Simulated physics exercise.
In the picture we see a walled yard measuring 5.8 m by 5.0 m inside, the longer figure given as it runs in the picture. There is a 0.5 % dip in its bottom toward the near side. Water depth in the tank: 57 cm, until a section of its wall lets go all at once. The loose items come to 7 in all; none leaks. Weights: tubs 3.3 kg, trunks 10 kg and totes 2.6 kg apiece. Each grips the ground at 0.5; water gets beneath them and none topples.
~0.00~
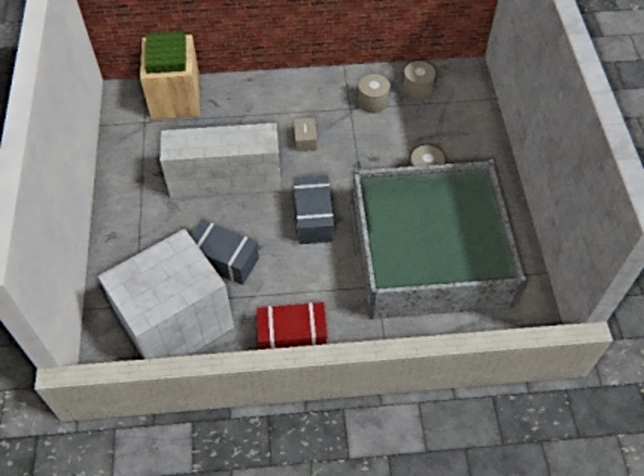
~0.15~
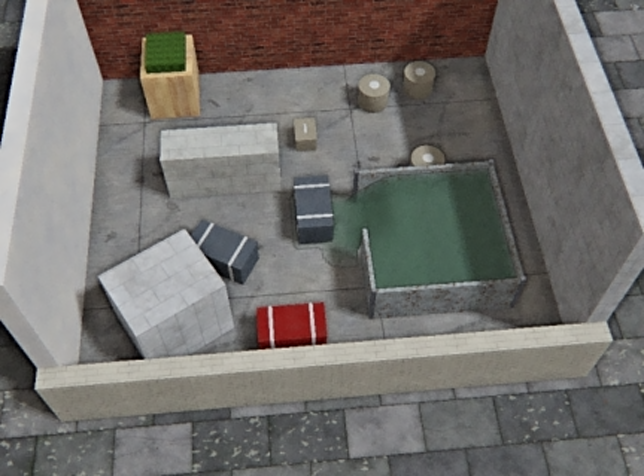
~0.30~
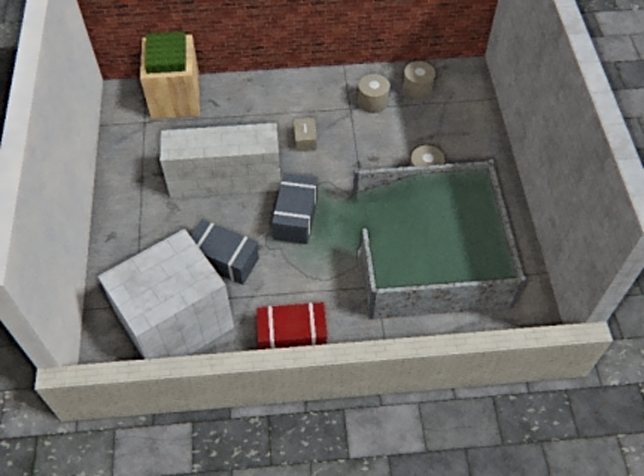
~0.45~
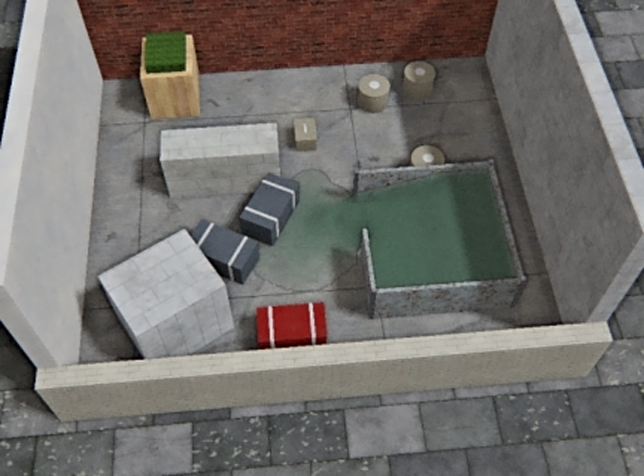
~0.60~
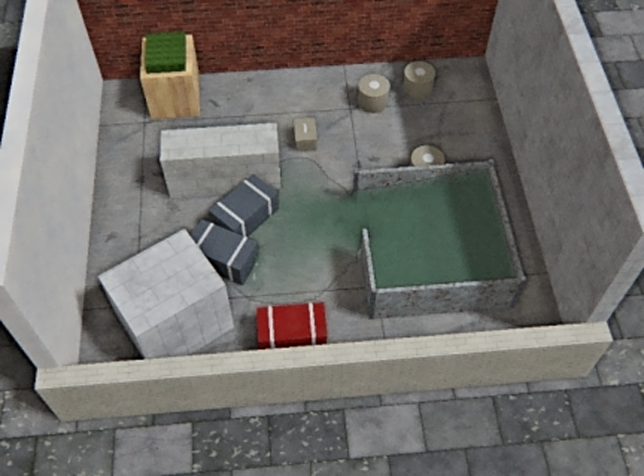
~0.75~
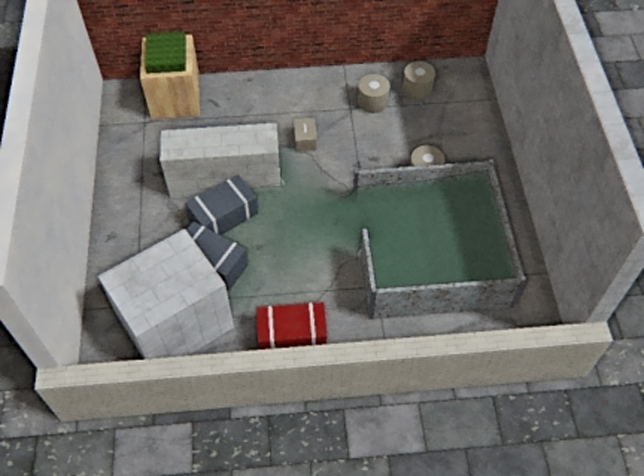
In a walled yard, the left side of a stone tank of green water opened and water spread leftward, pushing a dark grey trunk across the floor until it turned against another grey one.
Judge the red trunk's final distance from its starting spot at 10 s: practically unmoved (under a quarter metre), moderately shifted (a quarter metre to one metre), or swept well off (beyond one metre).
It is moderately shifted.
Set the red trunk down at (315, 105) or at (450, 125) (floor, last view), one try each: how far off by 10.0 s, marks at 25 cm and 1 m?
Results, in order: Borne far off, then displaced moderately.
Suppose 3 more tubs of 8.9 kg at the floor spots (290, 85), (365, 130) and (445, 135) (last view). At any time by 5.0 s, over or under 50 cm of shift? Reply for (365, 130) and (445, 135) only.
First not far enough, second not far enough.
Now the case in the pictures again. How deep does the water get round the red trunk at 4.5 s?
Somewhere close to 5 cm.
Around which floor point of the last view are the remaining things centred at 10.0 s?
Near (405, 155).
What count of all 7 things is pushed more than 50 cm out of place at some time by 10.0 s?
The count comes to 7.
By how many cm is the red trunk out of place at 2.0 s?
Displacement near 5 cm.
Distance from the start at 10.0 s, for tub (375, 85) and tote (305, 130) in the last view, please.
120 cm and 300 cm, respectively.
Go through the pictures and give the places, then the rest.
The red trunk at (292, 322) rests on the ground; water covers 3.0 m2; 0 of 7 have shifted, in the first frame.
The red trunk at (292, 322), on the bottom; water covers 3.4 m2; 0 of 7 have shifted, in the second frame.
The red trunk at (292, 322) rests on the ground; 3.9 m2 under water; 1 of 7 have shifted, in the third frame.
The red trunk at (292, 322), on the bottom; water covers 4.7 m2; 1 of 7 have shifted, in the fourth frame.
The red trunk at (292, 322) rests on the ground; water covers 5.6 m2; 1 of 7 have shifted, in the fifth frame.
The red trunk at (292, 322) rests on the ground; water covers 6.4 m2; 2 of 7 have shifted, in the sixth frame.
After 2.0 s the red trunk is near (294, 323), 0.0 m from its start, aground; 2 afloat.
After 4.5 s the red trunk is near (318, 318), 0.3 m from its start, aground; 2 afloat.
After 7.0 s the red trunk is near (345, 323), 0.6 m from its start, afloat; 5 afloat.
After 10.0 s the red trunk is near (345, 323), 0.6 m from its start, afloat; 7 afloat.
